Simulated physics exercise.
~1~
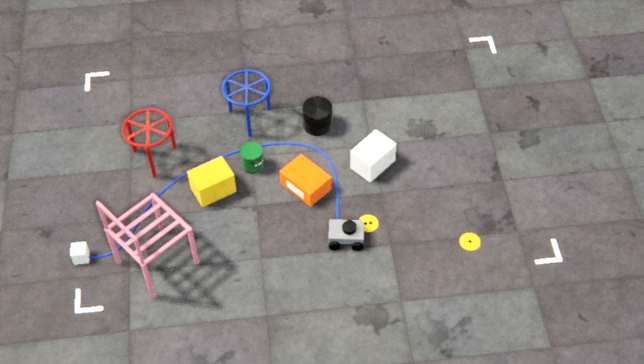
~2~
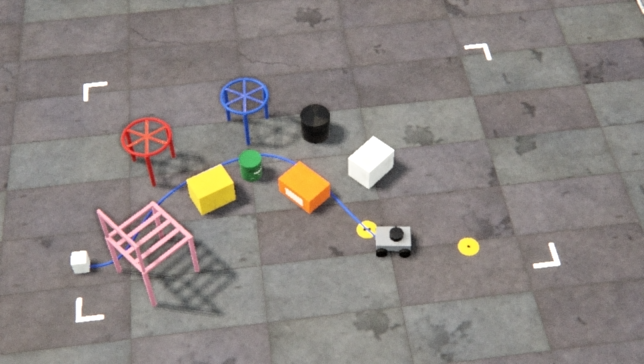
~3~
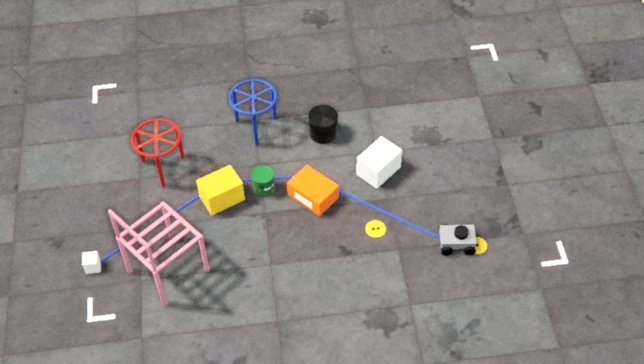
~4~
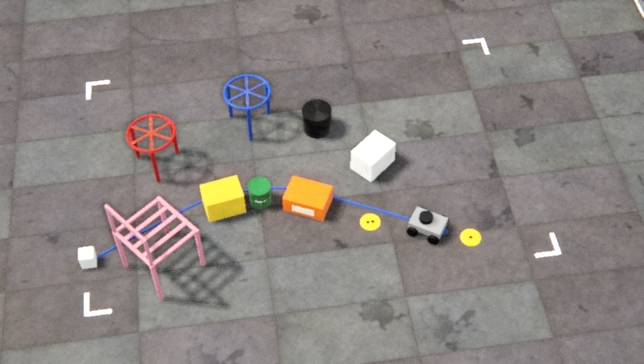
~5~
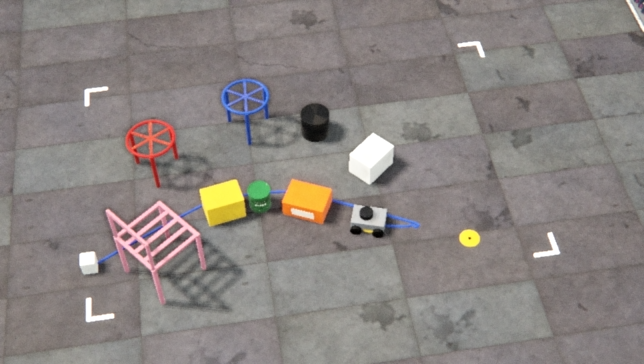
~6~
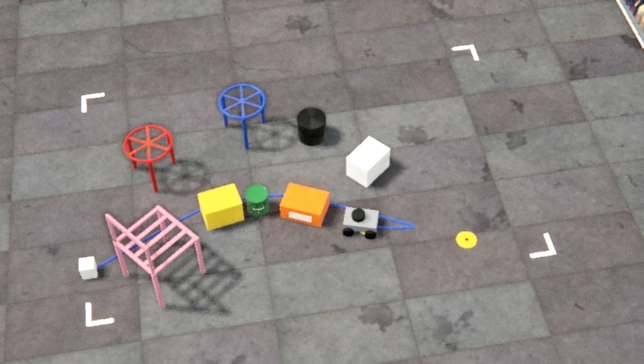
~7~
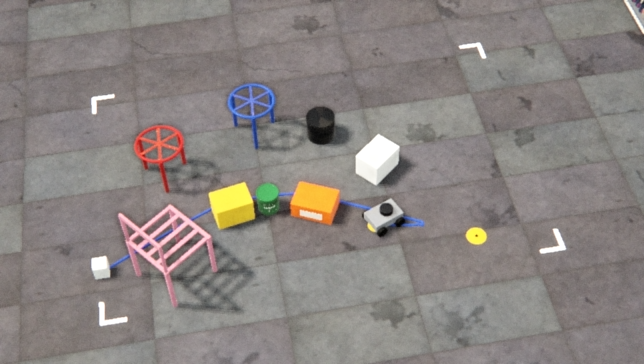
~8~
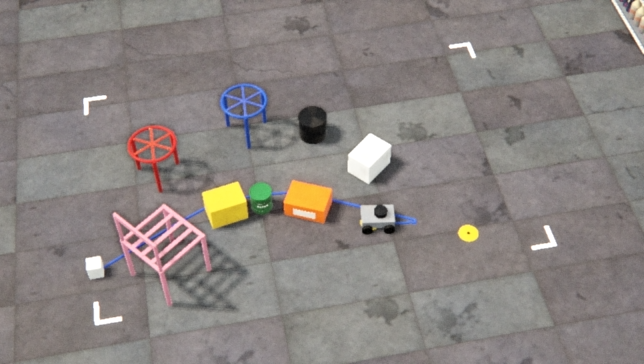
A little grey cart trailing a blue cord drives over a tiled grey floor marked by white corners, seen from high above at a slant. The cord runs from a small white block at left, past a pink chair-like frame, yellow crate, green bucket and orange carton, with red and blue stools, a black tub and a white crate standing clear. The cart rolls right past one yellow mark to another, and the tightening cord drags the bucket, carton and crate slightly. It then backs left, turns a little, and stops near the first mark, the cord lying loose beside it.
